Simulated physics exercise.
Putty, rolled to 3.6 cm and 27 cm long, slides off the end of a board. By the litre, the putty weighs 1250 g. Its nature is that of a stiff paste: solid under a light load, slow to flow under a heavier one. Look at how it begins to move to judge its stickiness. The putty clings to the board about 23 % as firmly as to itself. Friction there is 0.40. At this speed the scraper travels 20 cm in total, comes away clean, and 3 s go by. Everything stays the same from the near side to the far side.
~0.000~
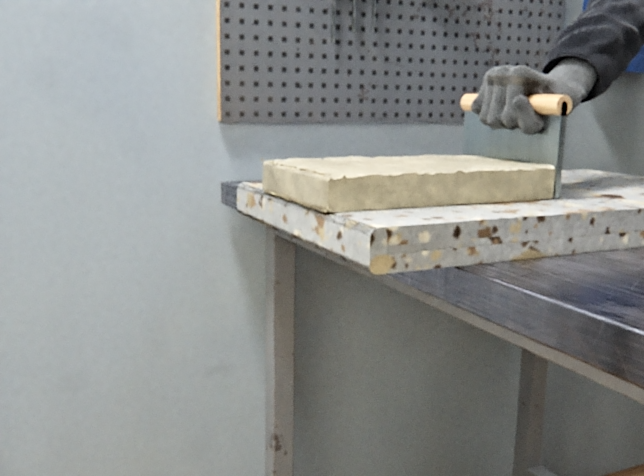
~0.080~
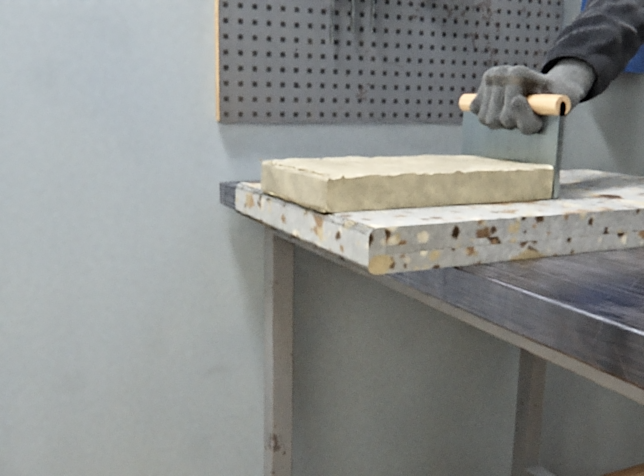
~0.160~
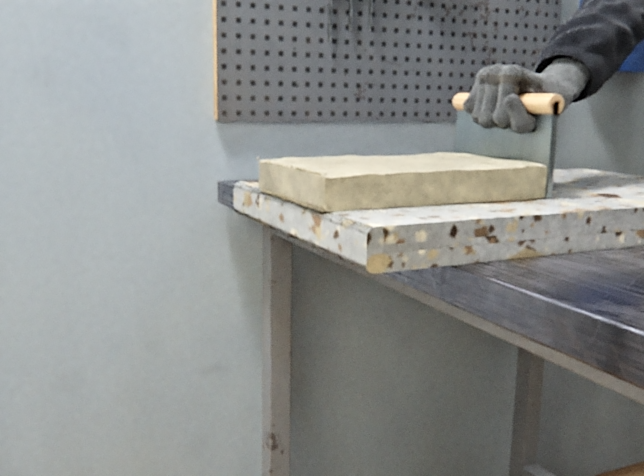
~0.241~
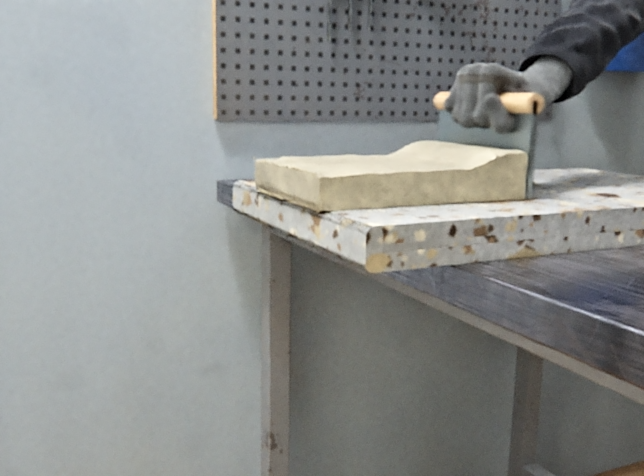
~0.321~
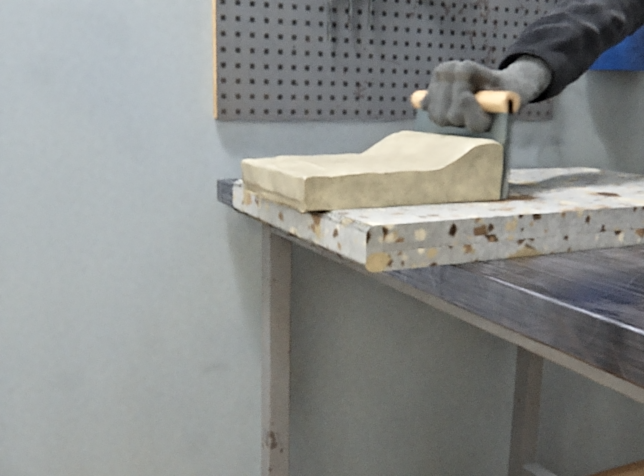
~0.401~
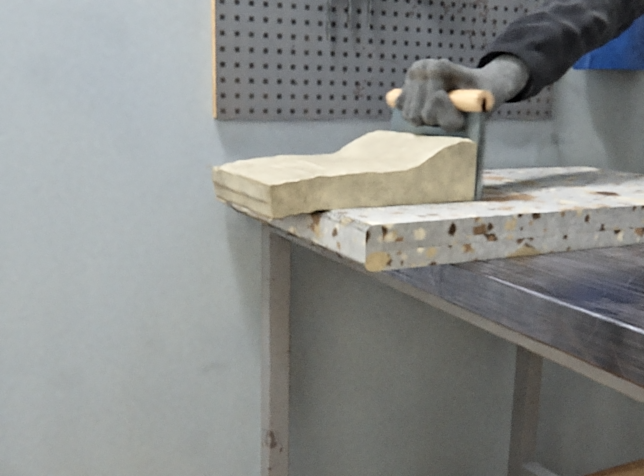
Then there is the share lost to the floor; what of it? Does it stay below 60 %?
Yes, it stays below 60 %.
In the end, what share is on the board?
Around 45 per cent ends up on the board.
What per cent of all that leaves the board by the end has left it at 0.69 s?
About 100 out of 100.
After 0.69 s, 42 % lies on the board and 0 % has fallen.
After 1.03 s, 43 % lies on the board and 52 % has fallen.
After 1.36 s, 43 % lies on the board and 52 % has fallen.
After 1.70 s, 43 % lies on the board and 52 % has fallen.
After 3.70 s, at the end, 43 % lies on the board and 52 % has fallen.
